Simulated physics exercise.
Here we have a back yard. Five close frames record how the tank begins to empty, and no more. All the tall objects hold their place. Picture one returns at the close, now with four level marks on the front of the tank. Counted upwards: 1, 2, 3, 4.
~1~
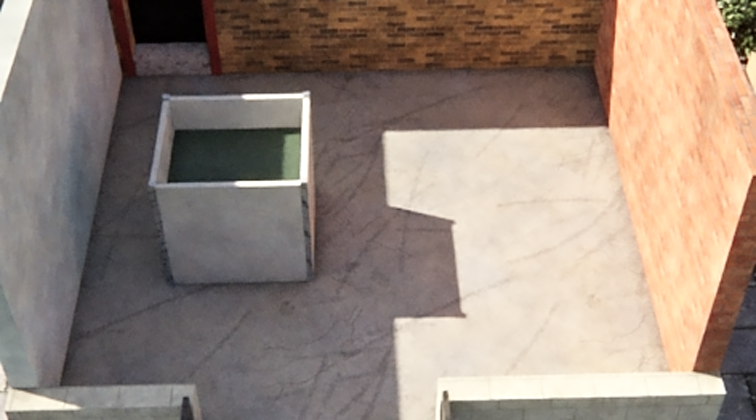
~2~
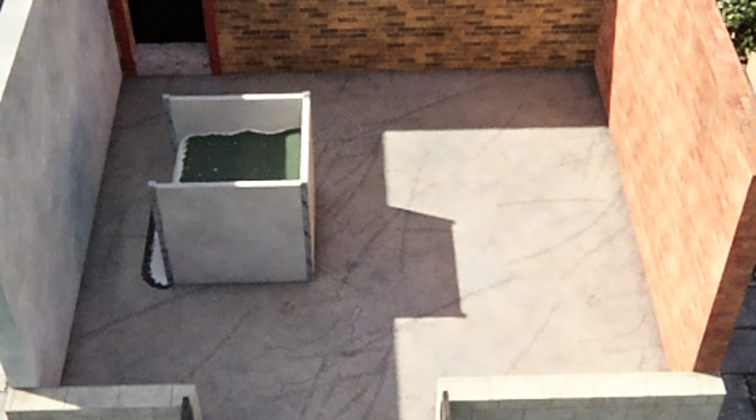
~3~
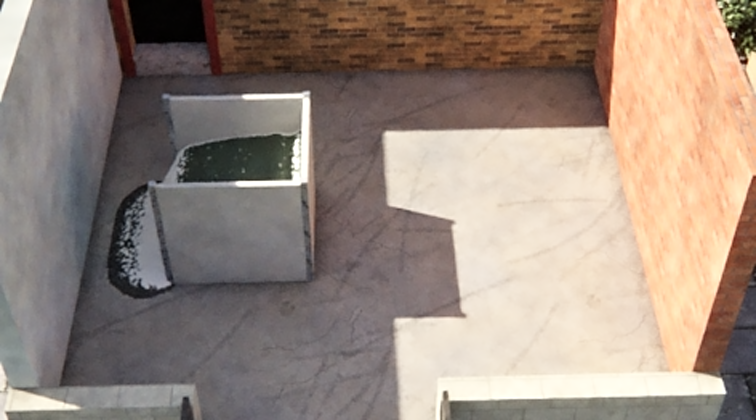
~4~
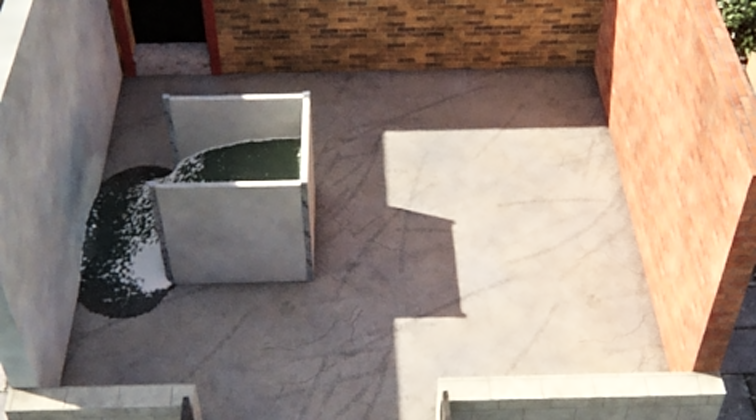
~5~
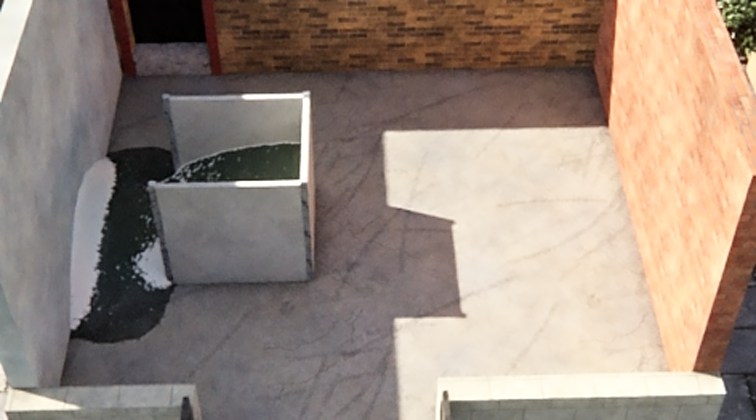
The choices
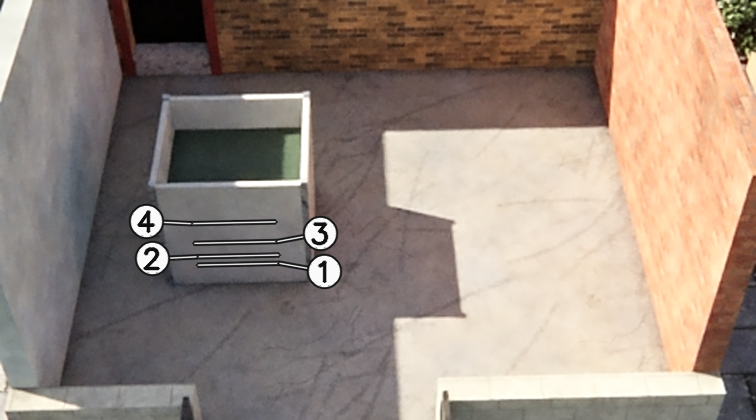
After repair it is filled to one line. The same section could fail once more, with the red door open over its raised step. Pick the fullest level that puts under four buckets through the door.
It is 4.
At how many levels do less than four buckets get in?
All four.
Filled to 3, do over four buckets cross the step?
No.
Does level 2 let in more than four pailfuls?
No, that is safe.
On the marked copy, 1 at (238, 264); 2 at (237, 255); 3 at (235, 242); 4 at (233, 222); from the bottom up 1, 2, 3, 4.
For level 1, nothing gets over.
For level 2, nothing gets over.
For level 3, nothing gets over.
For level 4, a bucket or two gets in.
